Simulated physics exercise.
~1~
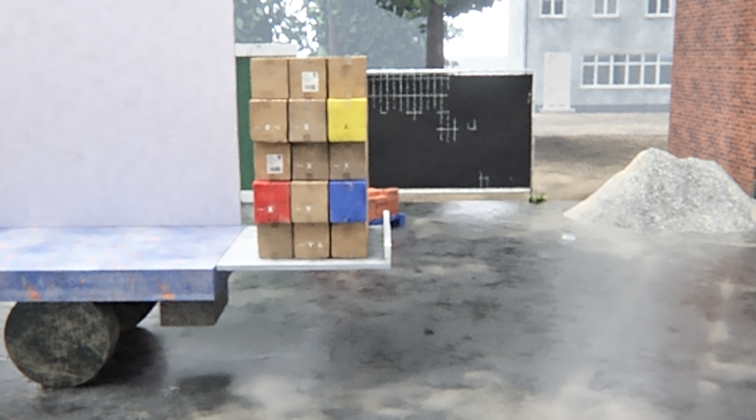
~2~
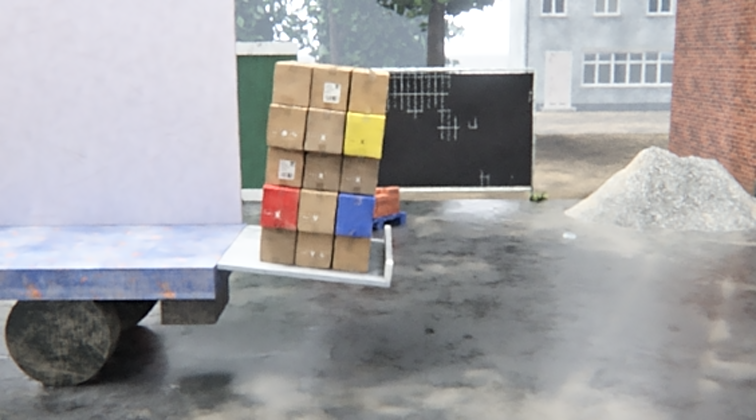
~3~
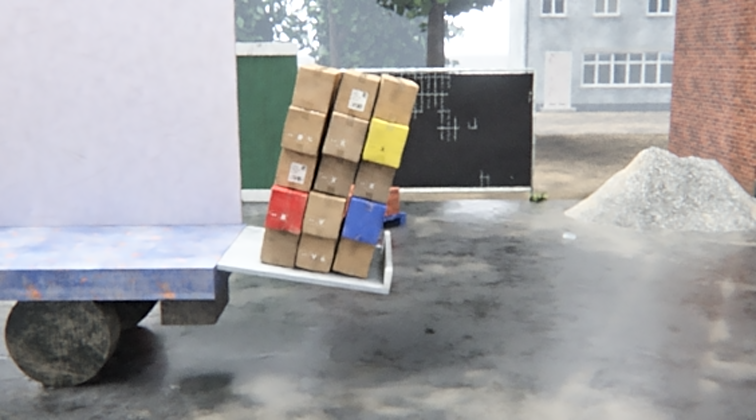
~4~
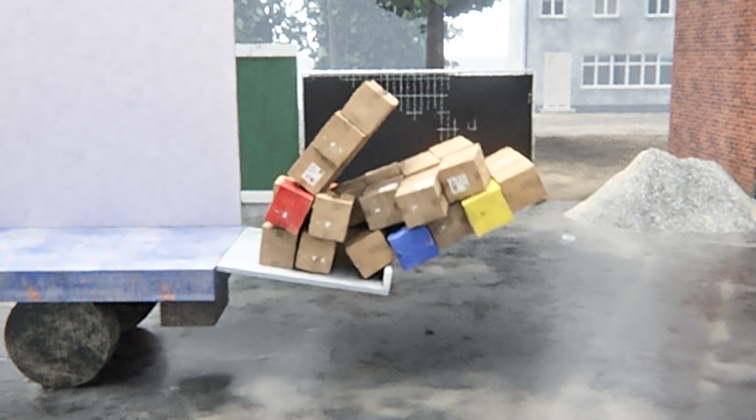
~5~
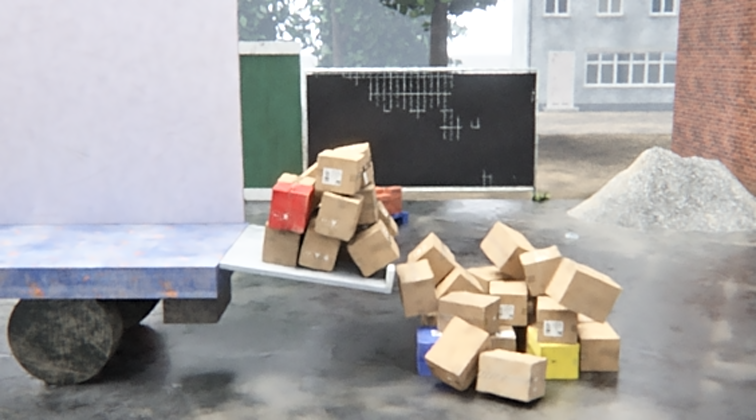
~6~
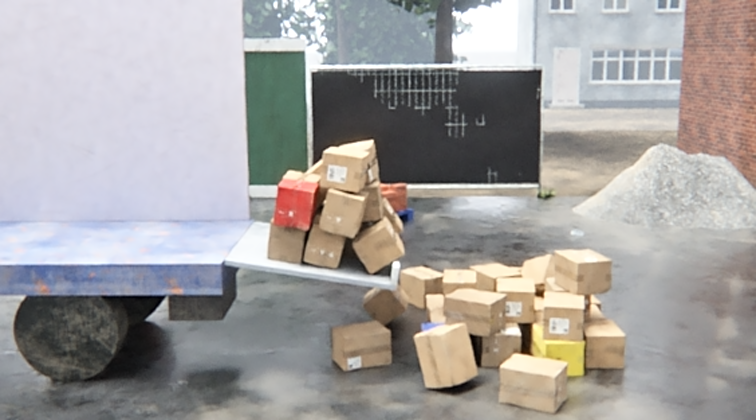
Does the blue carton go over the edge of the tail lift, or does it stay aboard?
The blue carton goes over the edge and ends up on the ground among the other fallen cartons.
A lorry's tail lift tilts, and its stacked cartons topple right, many landing on the ground.
